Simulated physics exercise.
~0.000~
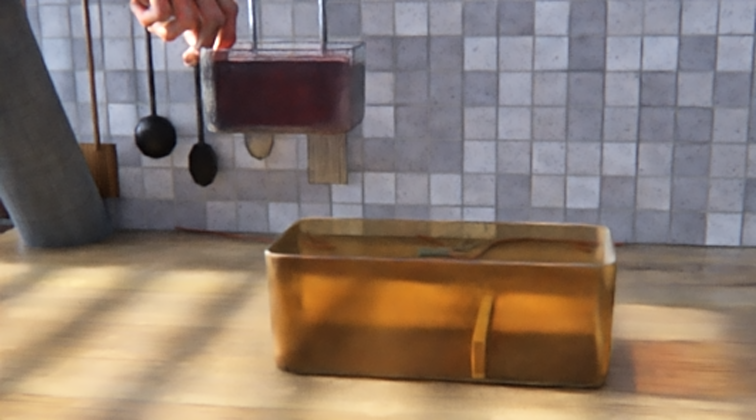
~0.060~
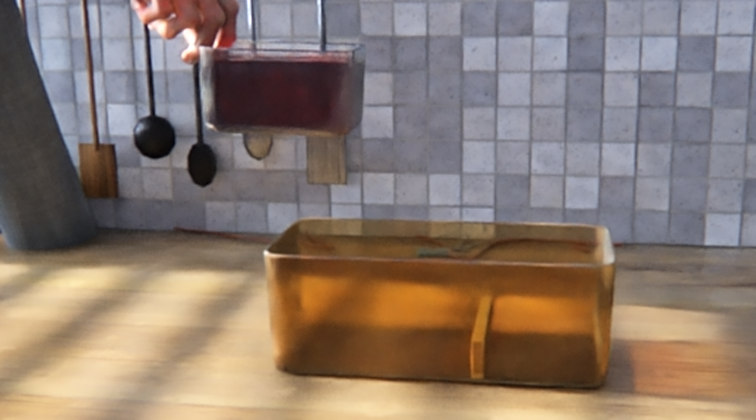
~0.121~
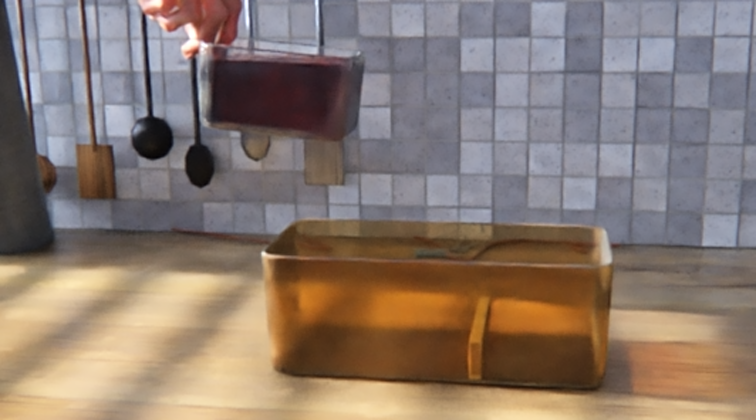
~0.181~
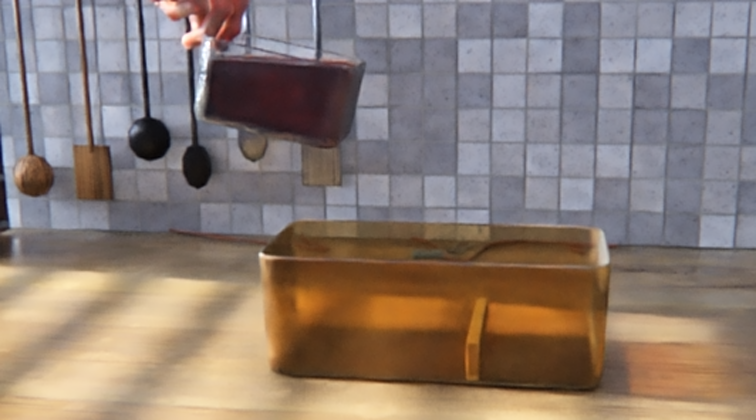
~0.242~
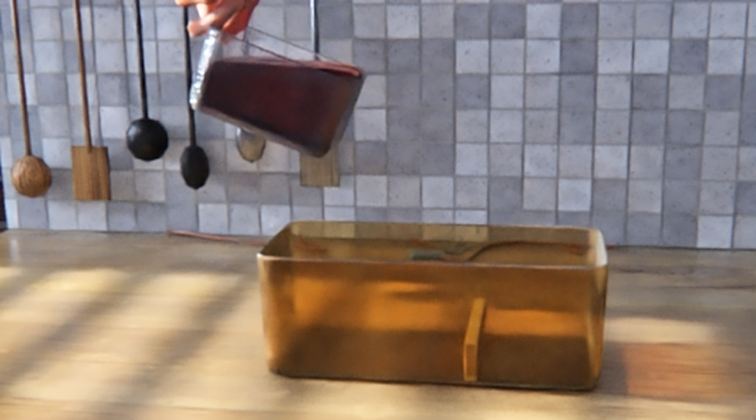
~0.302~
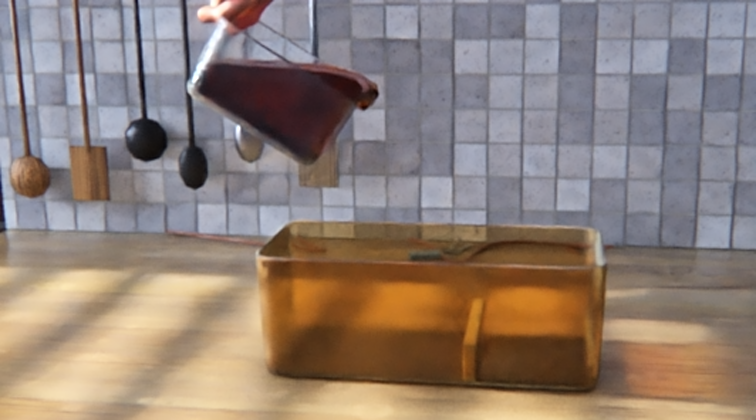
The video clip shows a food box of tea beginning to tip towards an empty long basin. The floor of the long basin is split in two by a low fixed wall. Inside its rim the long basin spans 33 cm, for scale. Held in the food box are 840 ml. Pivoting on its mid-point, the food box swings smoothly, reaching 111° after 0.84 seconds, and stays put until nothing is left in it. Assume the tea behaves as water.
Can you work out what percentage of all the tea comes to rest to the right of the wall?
I would put it at 11 per cent.
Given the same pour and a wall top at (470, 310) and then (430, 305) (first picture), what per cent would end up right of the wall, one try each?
15 % and 50 %.
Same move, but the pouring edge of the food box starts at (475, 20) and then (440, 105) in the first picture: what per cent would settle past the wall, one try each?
70 then 55 %.
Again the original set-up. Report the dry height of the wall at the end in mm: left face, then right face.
About 14 mm on the left, about 32 mm on the right.
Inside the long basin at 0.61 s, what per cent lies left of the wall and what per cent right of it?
About 38 left, about 0 right.
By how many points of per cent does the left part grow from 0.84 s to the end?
Around 3 per cent.
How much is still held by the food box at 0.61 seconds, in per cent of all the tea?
Close to 22 percent of the liquid remains at that time.
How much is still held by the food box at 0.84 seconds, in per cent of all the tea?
4 %.
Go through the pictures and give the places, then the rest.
In the first frame, it leans 0°; its right rim is at (359, 48); the tea meets the walls at (217, 61) and (358, 60); the long basin's rim runs from (282, 237) to (612, 246); the wall's top is at (484, 318).
In the second frame, it leans 1°; its right rim is at (359, 50); the tea meets the walls at (216, 60) and (358, 60).
In the third frame, it leans 6°; its right rim is at (359, 57); the tea meets the walls at (216, 58) and (357, 63).
In the fourth frame, it leans 12°; its right rim is at (359, 67); the tea meets the walls at (214, 60) and (358, 66).
In the fifth frame, it leans 21°; its right rim is at (359, 81); the tea meets the walls at (214, 62) and (358, 71); 1 per cent is over the edge.
In the sixth frame, it leans 32°; its right rim is at (359, 97); the tea meets the walls at (207, 66) and (356, 86); 7 per cent is over the edge.
After 0.61 s the tilt is 92° and 22 per cent is still to pour, 38 is left of the wall and 0 right of it.
After 0.84 s the tilt is 111° and 4 per cent is still to pour, 84 is left of the wall and 6 right of it.
After 1.08 s the tilt is 111° and 0 per cent is still to pour, 88 is left of the wall and 10 right of it.
After 1.34 s the tilt is 111° and 0 per cent is still to pour, 87 is left of the wall and 11 right of it.
In the end 86 per cent lies left of the wall, 11 right of it and 2 outside.
